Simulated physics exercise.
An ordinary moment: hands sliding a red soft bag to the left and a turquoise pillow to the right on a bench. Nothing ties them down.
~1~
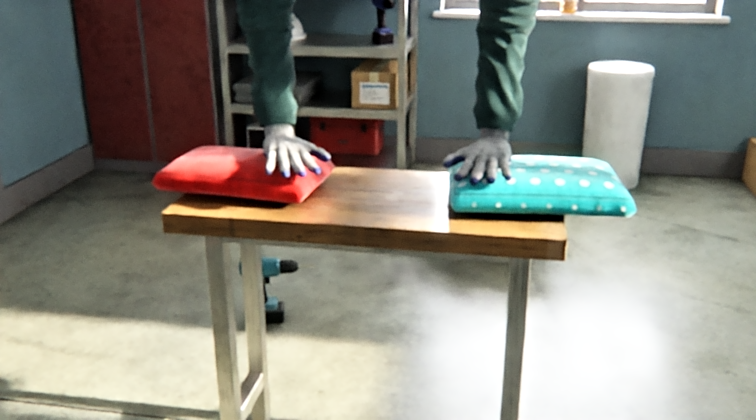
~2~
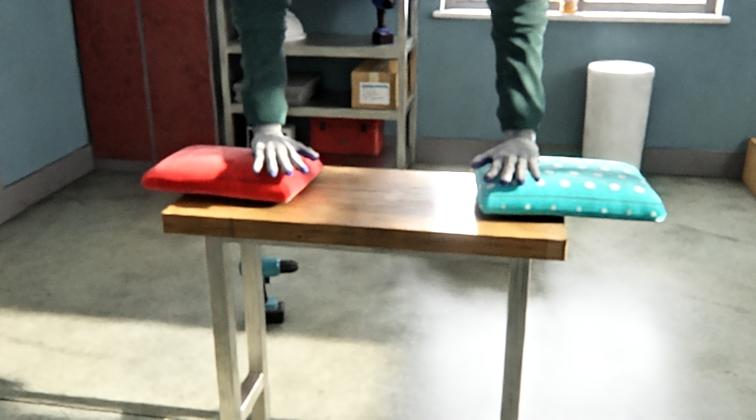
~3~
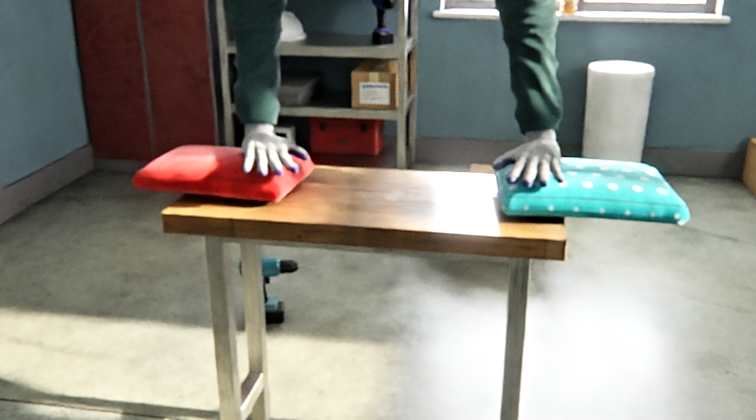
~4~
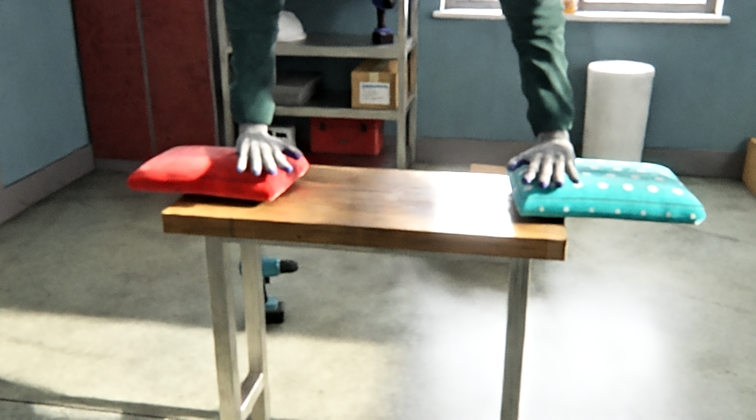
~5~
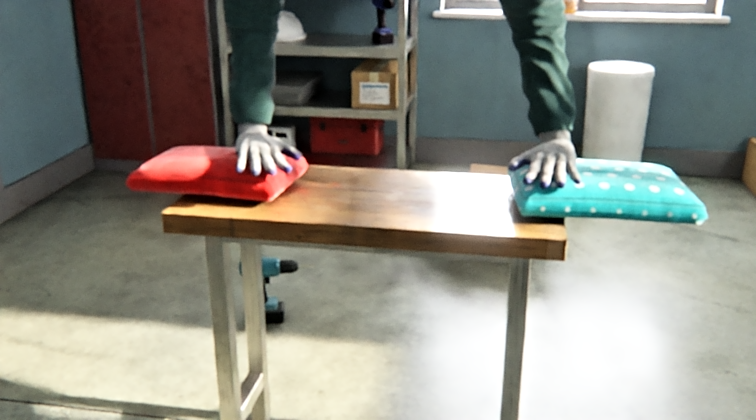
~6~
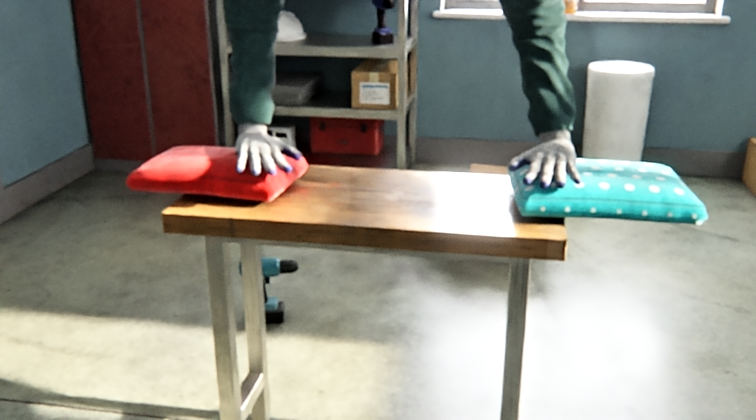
Two hands sliding a red cushion left and a dotted turquoise pillow right across a wooden bench, then resting on them motionless.
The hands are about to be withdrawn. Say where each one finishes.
Outcome: The red soft bag stays up there; the turquoise pillow tips over and falls.
Then, 0.32 s on from there, soft bag as it was left; pillow falling near (601, 256).
Then, 0.60 s on from there, soft bag as it was left; pillow on the floor.
In the end, soft bag as it was left; pillow on the floor. The red soft bag remains on top and the turquoise pillow goes down.
